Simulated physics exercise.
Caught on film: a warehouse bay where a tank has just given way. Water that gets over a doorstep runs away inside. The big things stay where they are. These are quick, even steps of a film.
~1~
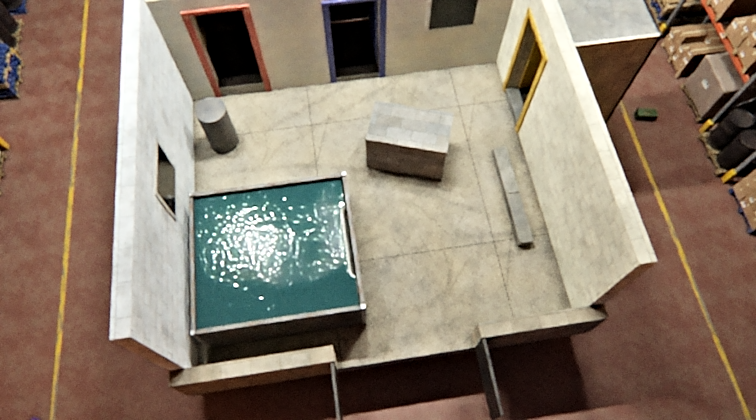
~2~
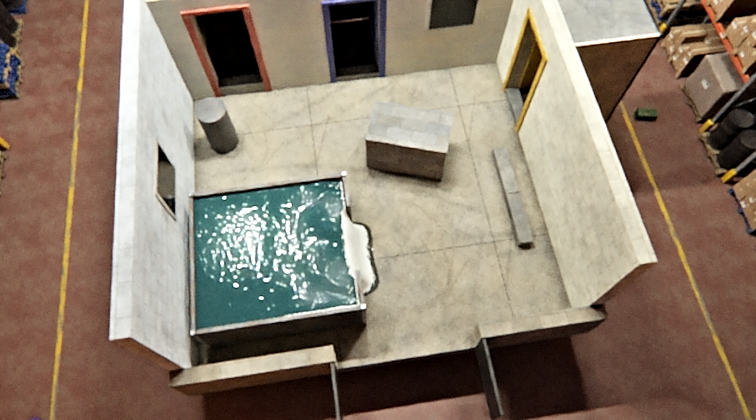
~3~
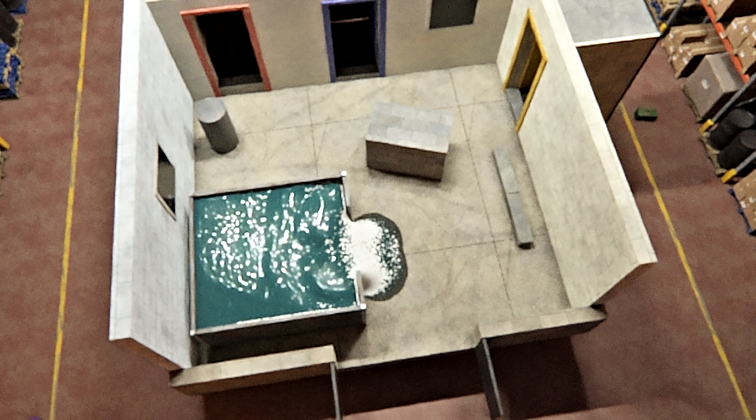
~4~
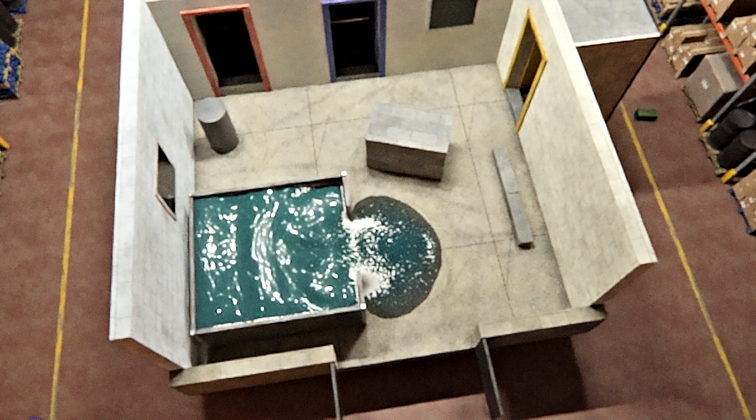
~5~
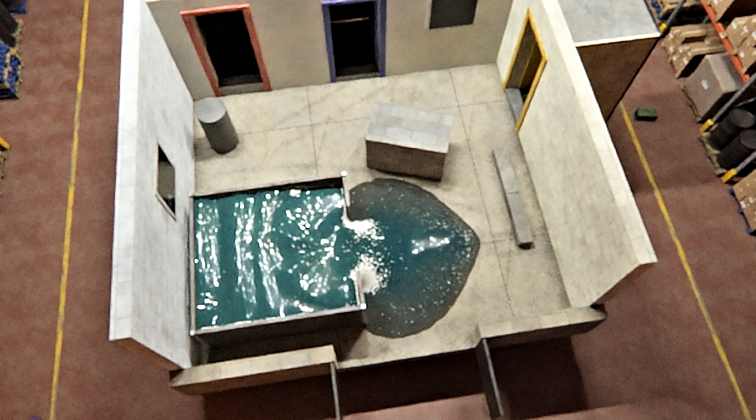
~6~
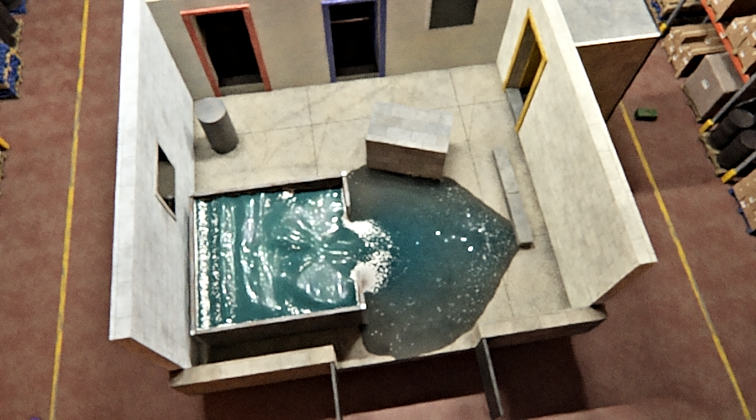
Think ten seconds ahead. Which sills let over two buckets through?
One by one: The yellow door takes more than that; the blue door stays under that; the red door stays under that.
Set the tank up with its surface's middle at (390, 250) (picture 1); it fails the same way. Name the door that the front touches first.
First comes the yellow one.
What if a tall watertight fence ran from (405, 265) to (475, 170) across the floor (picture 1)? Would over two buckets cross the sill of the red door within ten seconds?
In short: Red door lets less in.
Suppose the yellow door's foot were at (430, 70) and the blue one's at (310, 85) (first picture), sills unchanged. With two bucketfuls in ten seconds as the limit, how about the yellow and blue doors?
In short: Yellow door goes over, blue door takes less.
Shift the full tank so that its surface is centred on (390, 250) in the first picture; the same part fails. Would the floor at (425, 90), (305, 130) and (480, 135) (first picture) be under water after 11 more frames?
As listed: Wet, clear, flooded.
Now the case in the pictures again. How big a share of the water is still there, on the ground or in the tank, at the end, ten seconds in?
Close to 82 %.
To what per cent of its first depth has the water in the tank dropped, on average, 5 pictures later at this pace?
Roughly 72 per cent.
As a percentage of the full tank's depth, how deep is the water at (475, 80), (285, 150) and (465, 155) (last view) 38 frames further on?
Roughly 25, 4 and 20 per cent, in turn.
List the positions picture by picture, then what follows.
The first picture shows still water in the tank at (274, 250).
In the second picture, water pours out at (353, 252) and has run to (369, 289).
In the third picture, water pours out at (353, 252) and has run to (396, 288).
In the fourth picture, the front is at (437, 250), out from the gap at (353, 253).
In the fifth picture, water pours out at (353, 253) and has run to (475, 241).
In the sixth picture, the front is at (516, 241), out from the gap at (353, 252).
A moment on, water covers 40 % of the floor; the yellow door not reached, the blue door not reached, the red door not reached.
Next, water covers 50 % of the floor; the yellow door wet at the sill, nothing in, the blue door not reached, the red door not reached.
Then, water covers 60 % of the floor; the yellow door wet at the sill, nothing in, the blue door wet at the sill, nothing in, the red door not reached.
Later, water covers 90 % of the floor; the yellow door over two buckets in, the blue door wet at the sill, nothing in, the red door wet at the sill, nothing in.
In the end, water covers 95 % of the floor; the yellow door far over two buckets in, the blue door wet at the sill, nothing in, the red door wet at the sill, nothing in.
